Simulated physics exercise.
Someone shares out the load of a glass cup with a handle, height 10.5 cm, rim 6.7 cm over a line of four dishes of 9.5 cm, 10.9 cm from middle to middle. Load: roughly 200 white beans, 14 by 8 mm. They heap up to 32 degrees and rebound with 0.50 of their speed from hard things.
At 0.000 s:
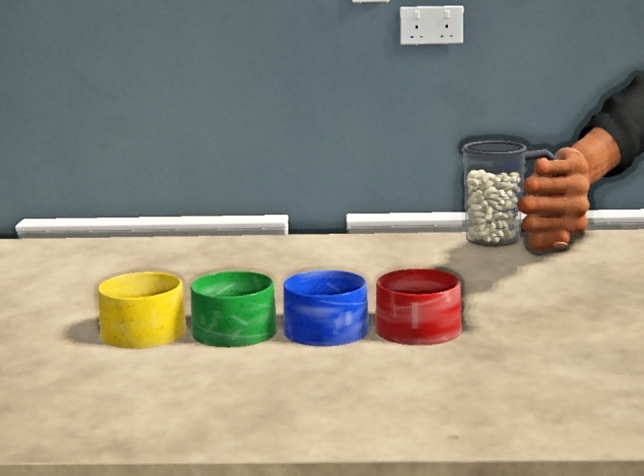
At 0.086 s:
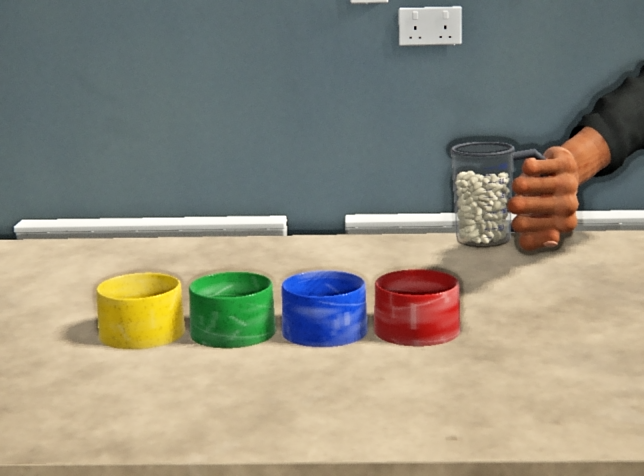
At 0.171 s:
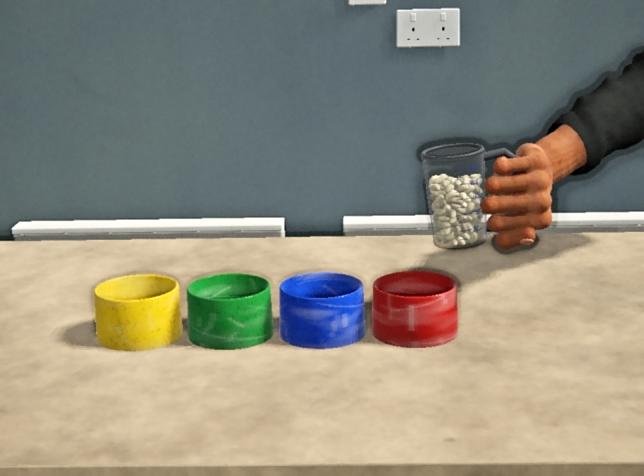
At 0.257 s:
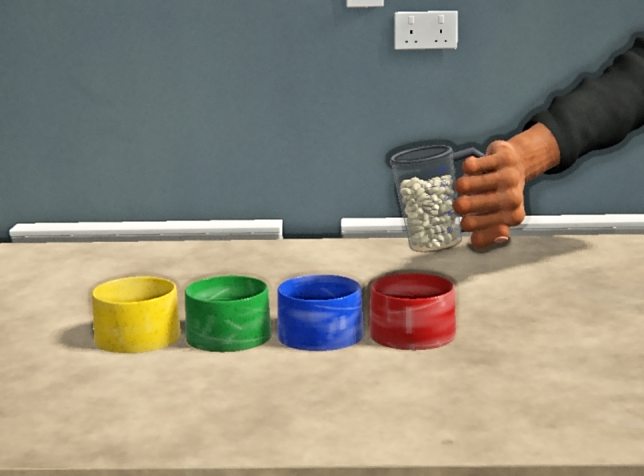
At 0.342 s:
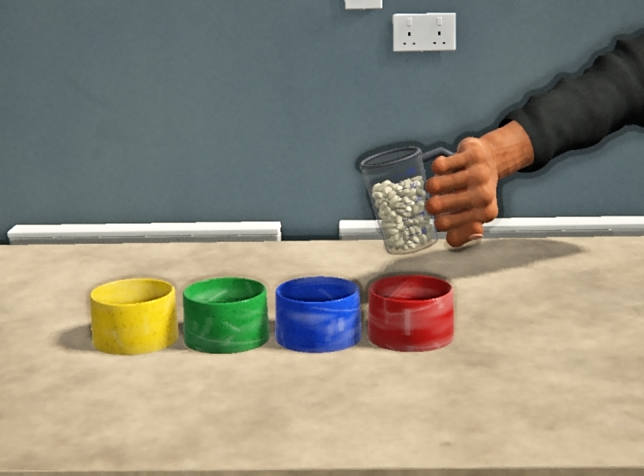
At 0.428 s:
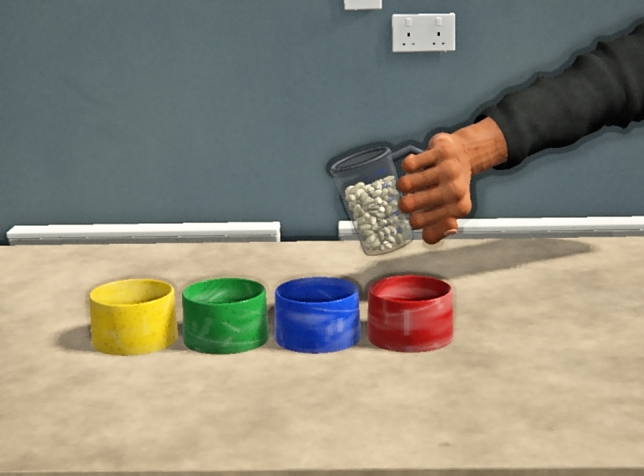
A hand carried a clear glass cup of white beans leftward above a tabletop, gradually tilting it to the left, while four dishes, yellow, green, blue and red, sat in a row in front.
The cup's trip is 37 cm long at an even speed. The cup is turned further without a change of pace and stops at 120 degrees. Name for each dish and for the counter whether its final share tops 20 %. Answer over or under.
Red dish: Under; blue dish: Under; green dish: Under; yellow dish: Over; on the counter: Under.
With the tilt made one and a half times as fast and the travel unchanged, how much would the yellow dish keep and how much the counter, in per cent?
In that case yellow 90, counter 10.
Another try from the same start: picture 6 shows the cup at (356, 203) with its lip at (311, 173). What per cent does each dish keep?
Red 0; blue 0; green 0; yellow 90.
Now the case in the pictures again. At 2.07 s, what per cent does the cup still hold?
Roughly 100 per cent.
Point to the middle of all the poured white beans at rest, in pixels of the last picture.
At about (125, 323).
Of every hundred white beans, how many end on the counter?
Roughly 5 per cent.
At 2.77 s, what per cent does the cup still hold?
Some 10 per cent of the load.
After 1.42 s, tilt 65 degrees; cup holds 100 %.
After 2.07 s, tilt 96 degrees; cup holds 100 %.
After 2.77 s, tilt 120 degrees; cup holds 10 %, yellow 85 %.
By 3.6 s all is still; red 0 %, blue 0 %, green 0 %, yellow 95 %, counter 5 %.
